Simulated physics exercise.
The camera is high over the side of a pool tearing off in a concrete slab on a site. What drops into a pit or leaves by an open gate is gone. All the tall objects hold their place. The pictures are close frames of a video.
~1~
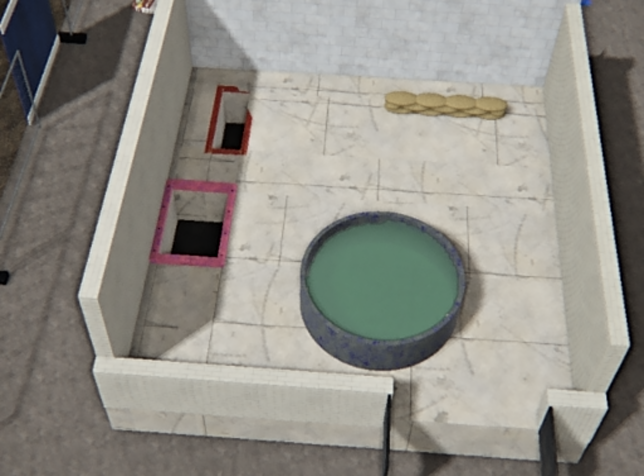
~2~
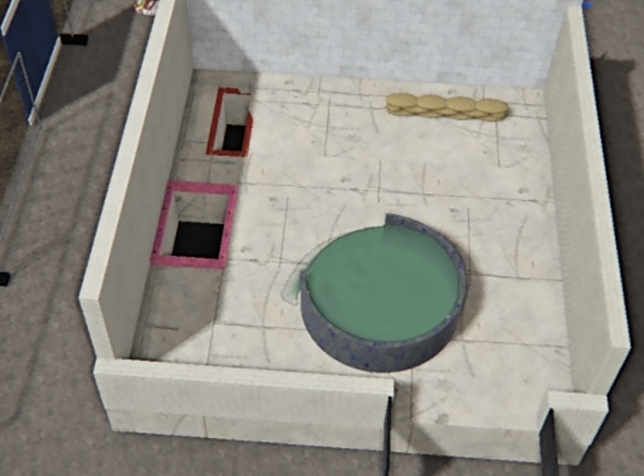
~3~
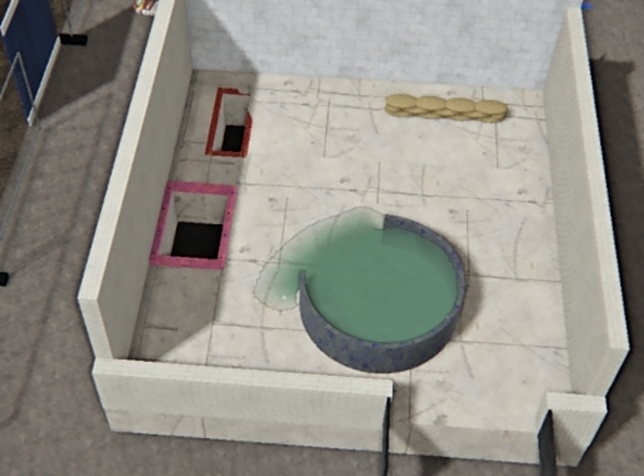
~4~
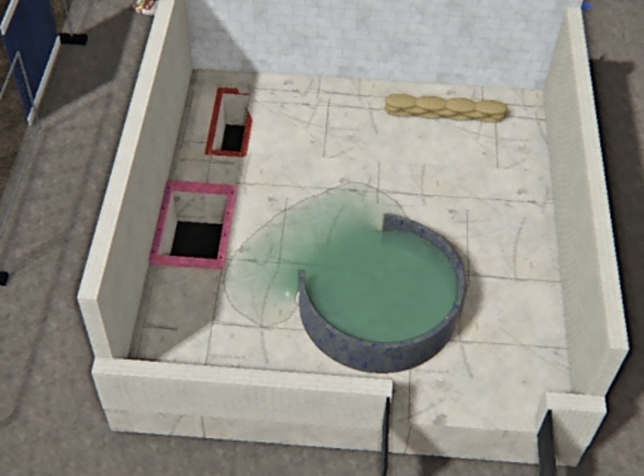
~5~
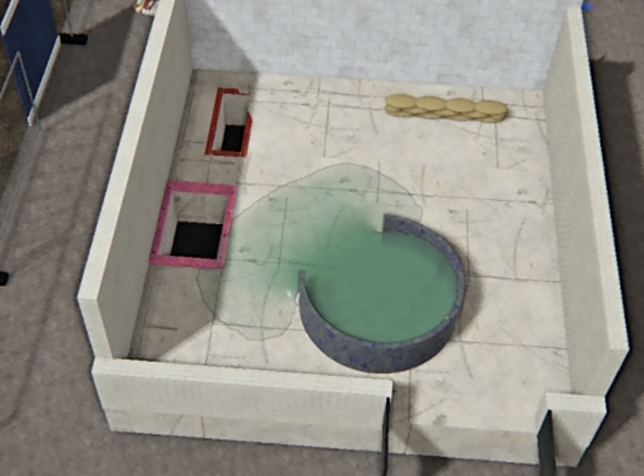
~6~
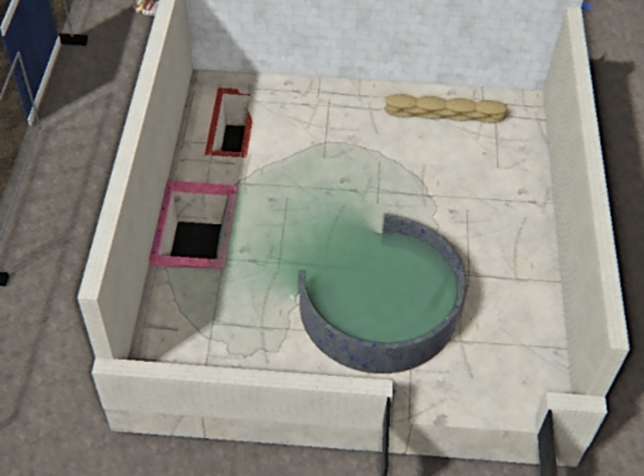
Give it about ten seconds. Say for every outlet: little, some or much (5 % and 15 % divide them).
In the end: The gate takes under 5 %; the pink pit takes over 15 %; the red pit takes over 15 %.
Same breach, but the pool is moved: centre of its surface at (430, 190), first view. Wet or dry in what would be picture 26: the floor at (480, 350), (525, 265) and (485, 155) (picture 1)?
One after the other: Dry, clear, flooded.
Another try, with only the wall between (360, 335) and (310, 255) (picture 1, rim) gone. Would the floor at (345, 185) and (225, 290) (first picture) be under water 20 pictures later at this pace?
As listed: Dry, wet.
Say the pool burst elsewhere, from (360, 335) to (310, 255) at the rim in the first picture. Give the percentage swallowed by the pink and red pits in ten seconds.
Roughly, in per cent: Pink 25, red 4.
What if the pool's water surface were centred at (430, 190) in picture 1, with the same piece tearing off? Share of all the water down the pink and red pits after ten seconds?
Parts in a hundred: Pink 4, red 55.
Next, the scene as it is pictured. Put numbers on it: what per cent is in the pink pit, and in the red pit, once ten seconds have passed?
About 18 and 36 per cent.
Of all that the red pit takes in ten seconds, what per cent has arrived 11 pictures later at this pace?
Close to 20 %.
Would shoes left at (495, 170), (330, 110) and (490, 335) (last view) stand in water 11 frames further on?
One after the other: No water, wet, not flooded.
A moment on, water covers 40 % of the floor; the gate 0 %, the pink pit 5 %, the red pit 2 %.
Next, water covers 40 % of the floor; the gate 0 %, the pink pit 12 %, the red pit 8 %.
Then, water covers 50 % of the floor; the gate 0 %, the pink pit 17 %, the red pit 16 %.
Later, water covers 60 % of the floor; the gate 0 %, the pink pit 19 %, the red pit 29 %.
In the end, water covers 75 % of the floor; the gate 0 %, the pink pit 19 %, the red pit 37 %.
